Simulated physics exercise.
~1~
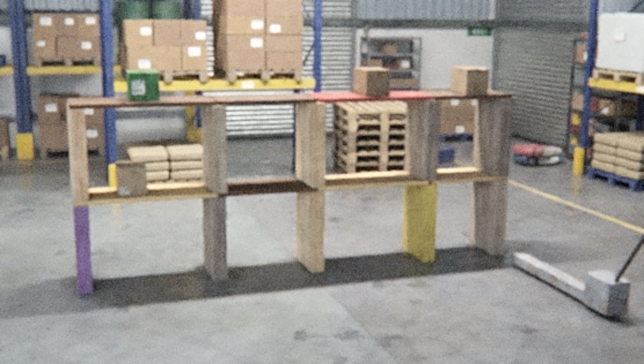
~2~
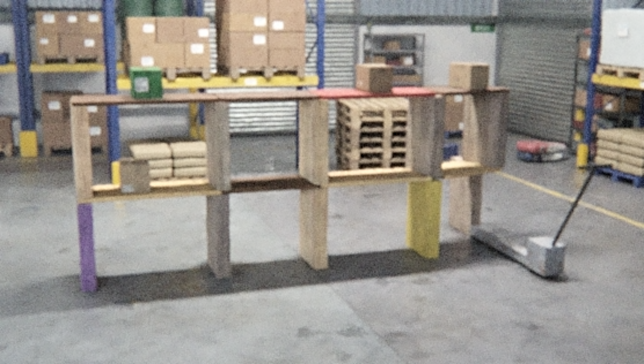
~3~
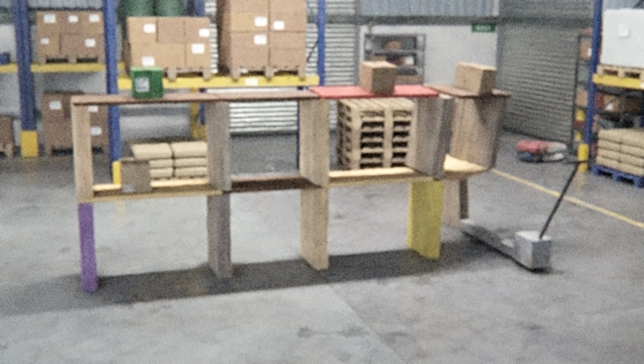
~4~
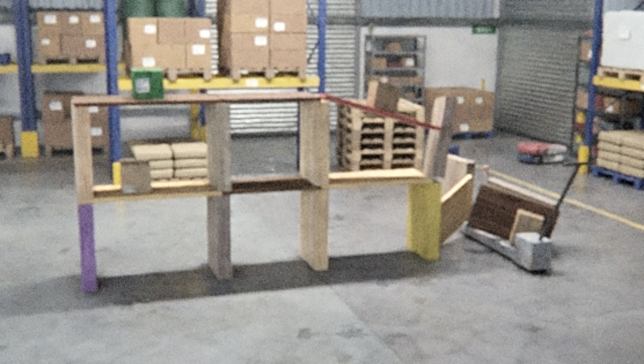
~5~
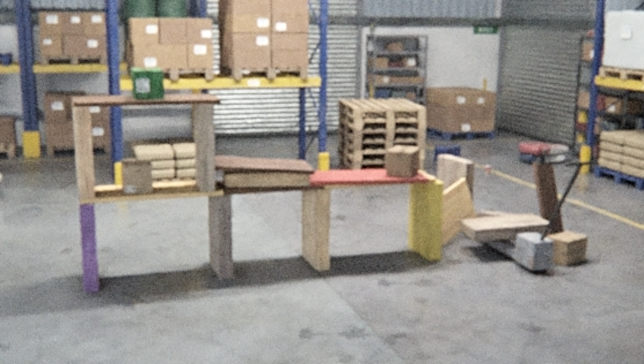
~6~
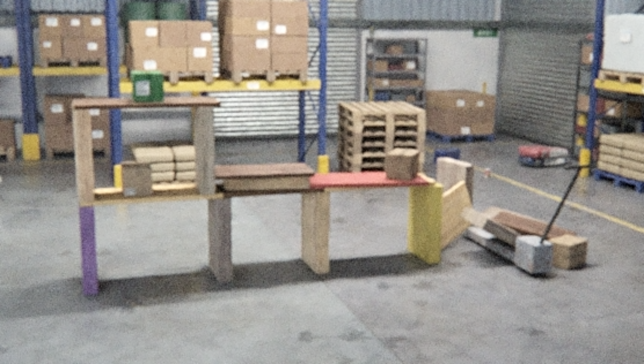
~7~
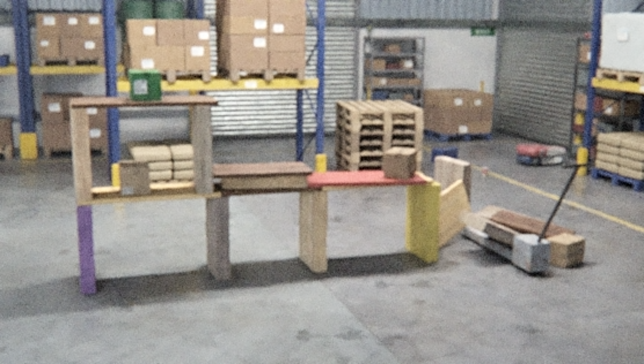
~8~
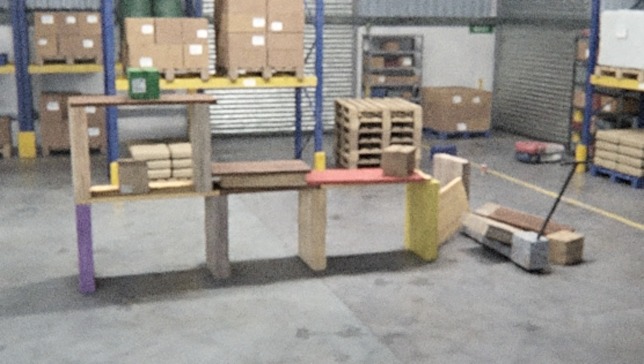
The clip shows a jack sliding in from the right against the end upright of a two-tier structure of loose timber slabs and boards; the right end collapses and the red board drops a tier, while the yellow and purple uprights and green carton stay in place.
